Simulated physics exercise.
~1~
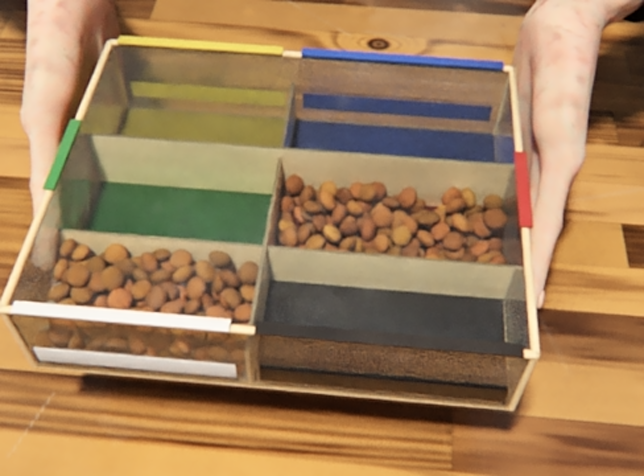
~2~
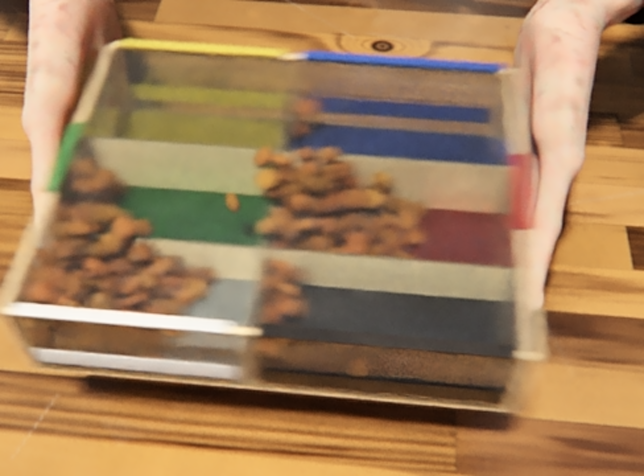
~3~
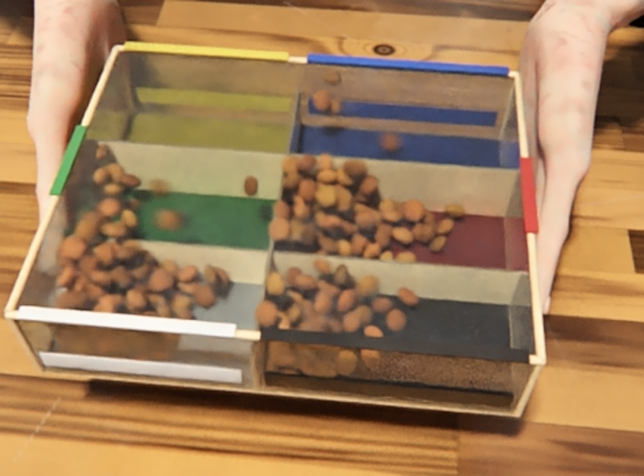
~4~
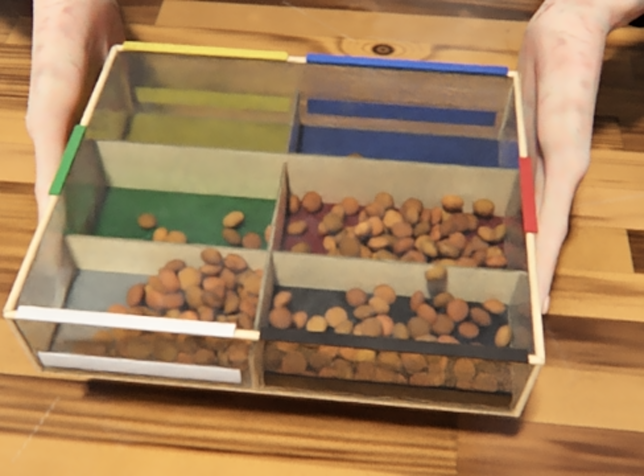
Two hands shake a divided box, spreading brown kibble into the black and green sections.
